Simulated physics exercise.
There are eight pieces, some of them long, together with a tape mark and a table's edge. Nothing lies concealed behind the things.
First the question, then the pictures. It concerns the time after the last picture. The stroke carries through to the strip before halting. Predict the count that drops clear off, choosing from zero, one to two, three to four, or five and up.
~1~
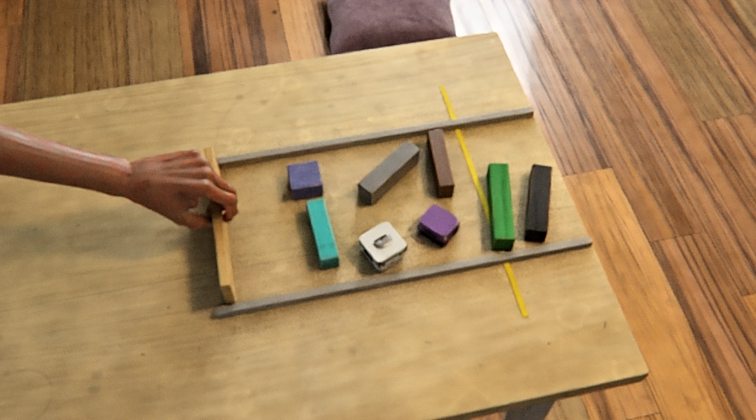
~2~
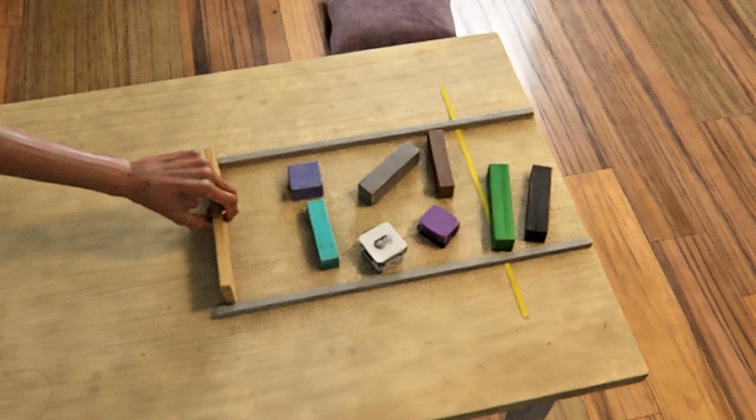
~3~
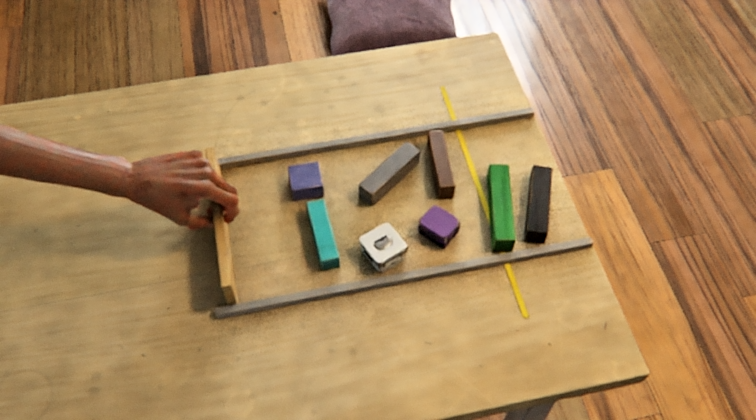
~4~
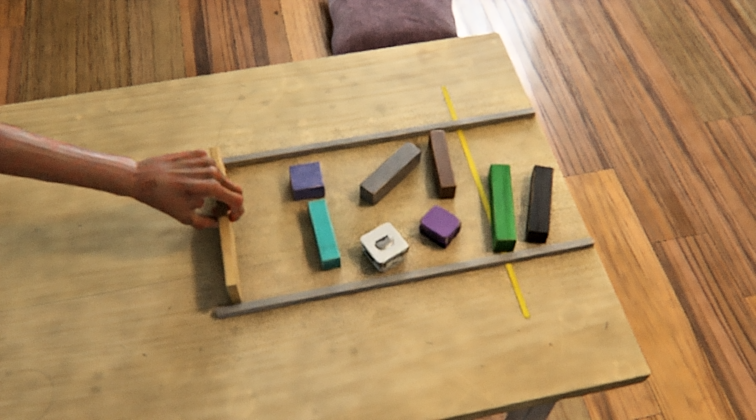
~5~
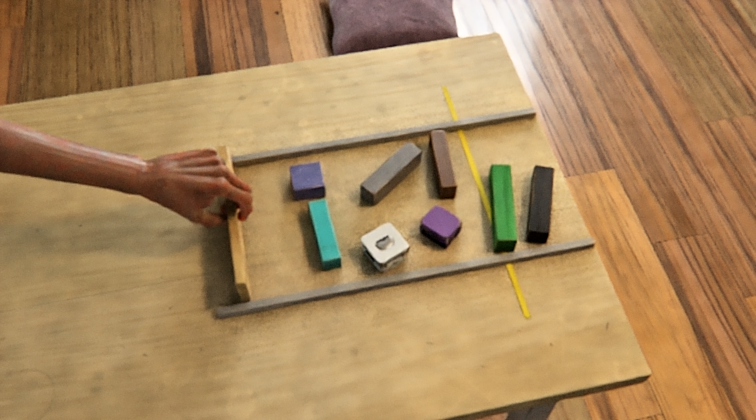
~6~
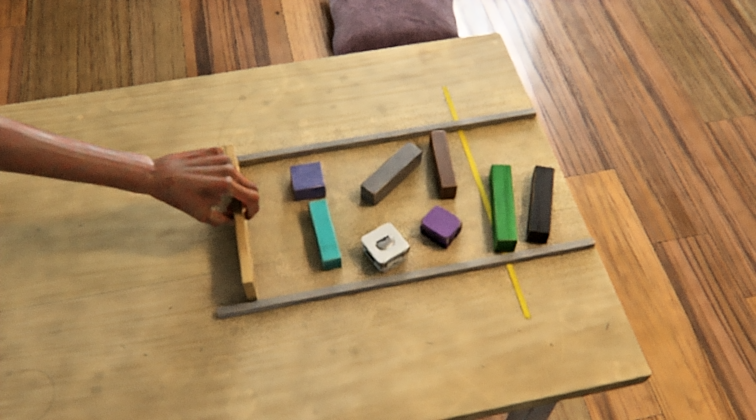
Odds are the fallen group will be empty.
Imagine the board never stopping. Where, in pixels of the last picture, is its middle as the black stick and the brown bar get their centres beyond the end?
Approx. (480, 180) / approx. (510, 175) for the other.
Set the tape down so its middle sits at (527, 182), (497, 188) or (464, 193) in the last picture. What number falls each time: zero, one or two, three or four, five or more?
Falls: Three or four; just one or two; none.
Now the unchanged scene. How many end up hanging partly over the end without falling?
In total, 1 of them.
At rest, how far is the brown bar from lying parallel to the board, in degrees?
It is near 10° out of line.
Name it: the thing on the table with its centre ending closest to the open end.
Foremost: The black stick.
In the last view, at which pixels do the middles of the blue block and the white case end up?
You'll see the blue block at (485, 151), with the white case at (535, 230).
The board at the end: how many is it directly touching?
It ends up touching 2.
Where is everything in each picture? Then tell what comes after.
In the first frame, black stick (538, 202); green stick (500, 206); brown bar (440, 163); board (220, 223); tape (479, 189).
In the second frame, green stick (500, 206); purple case (439, 226).
In the third frame, brown bar (441, 164); board (221, 224).
In the fourth frame, black stick (540, 203); white case (384, 248).
In the fifth frame, green stick (502, 207); grey bar (391, 174).
In the sixth frame, black stick (541, 203); green stick (503, 207); brown bar (443, 164); board (241, 221); tape (482, 190).
Soon after, none off yet; black stick at rest near (541, 203); green stick at rest near (503, 207); brown bar at rest near (443, 164).
Then, none off yet; black stick at rest near (541, 203); green stick at rest near (503, 207); brown bar moved a little near (462, 161).
At rest, the number that fall off is zero.
